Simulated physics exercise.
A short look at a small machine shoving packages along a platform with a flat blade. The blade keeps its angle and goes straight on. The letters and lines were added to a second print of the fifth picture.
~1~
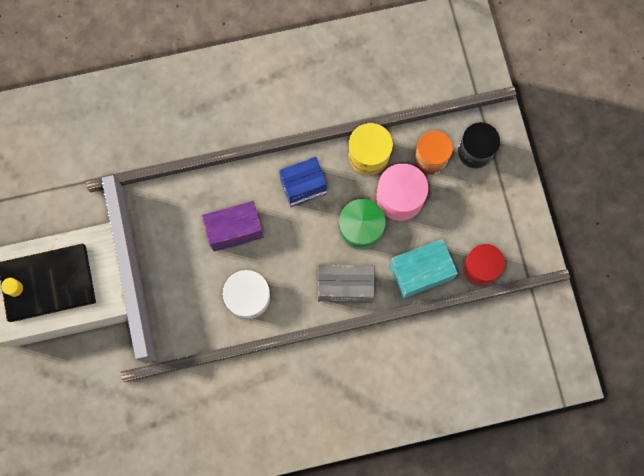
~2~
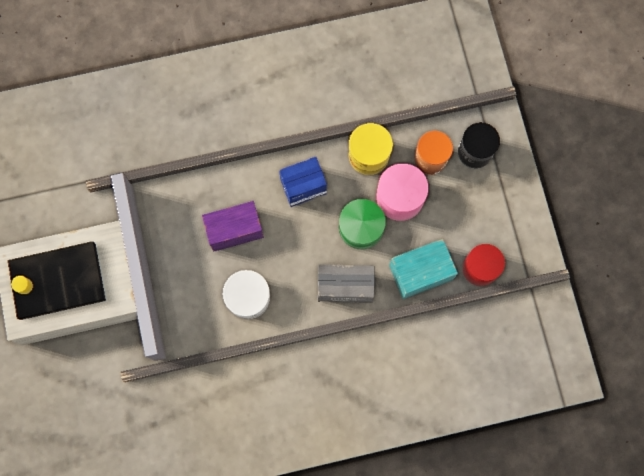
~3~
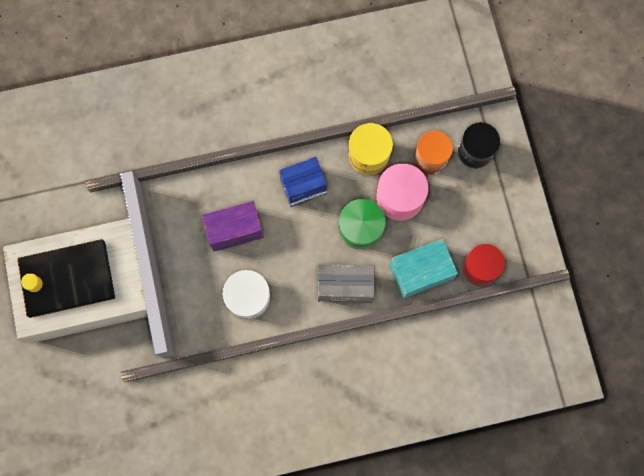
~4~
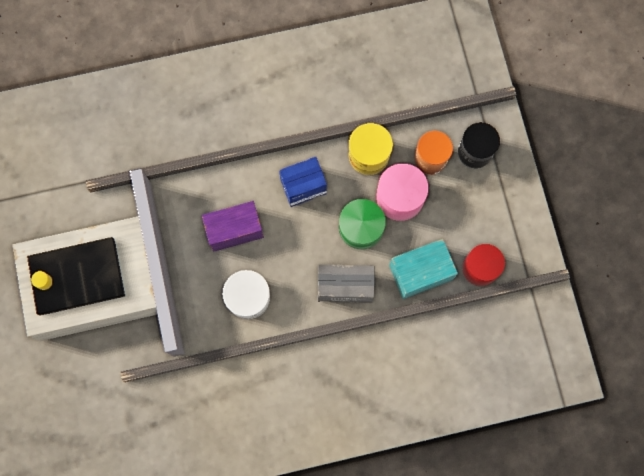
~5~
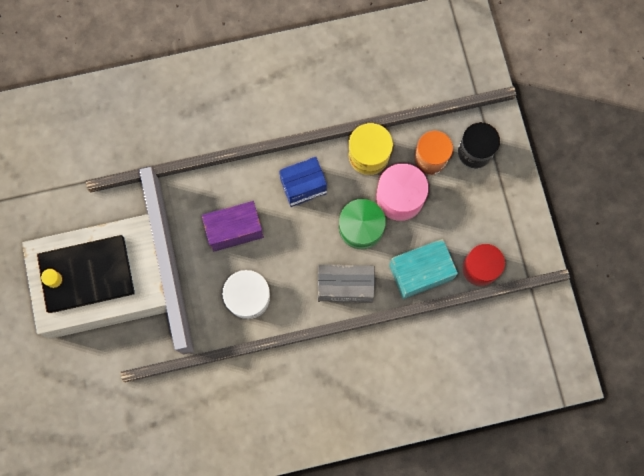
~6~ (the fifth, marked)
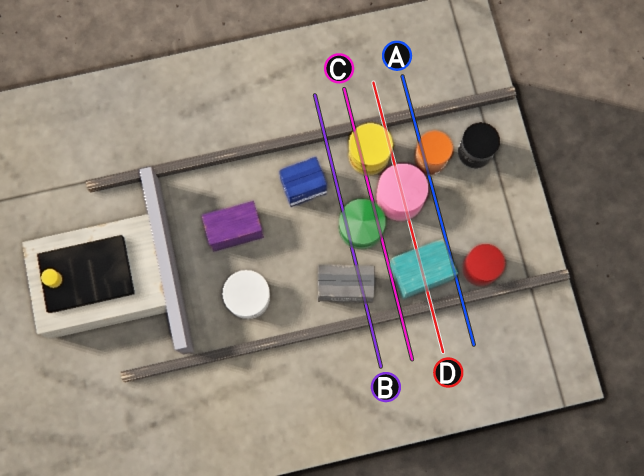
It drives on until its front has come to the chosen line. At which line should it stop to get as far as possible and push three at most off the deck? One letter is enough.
As far as mark A.
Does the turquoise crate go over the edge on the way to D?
By then, no.
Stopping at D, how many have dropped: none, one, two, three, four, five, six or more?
By then, one.
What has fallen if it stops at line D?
It is the red canister.
On the marked copy, A at (437, 206); B at (347, 226); C at (377, 220); D at (407, 213).
Following A. Soon after the start, robot (193, 249); grey parcel (354, 283); blue box (316, 172).
Later, robot (292, 227); red canister (550, 252); turquoise crate (505, 259).
In the end, robot (369, 210); turquoise crate over the edge; red canister over the edge; three fallen.
As for the rest, B is within the limit but short; C is within the limit but short; D is within the limit but short.
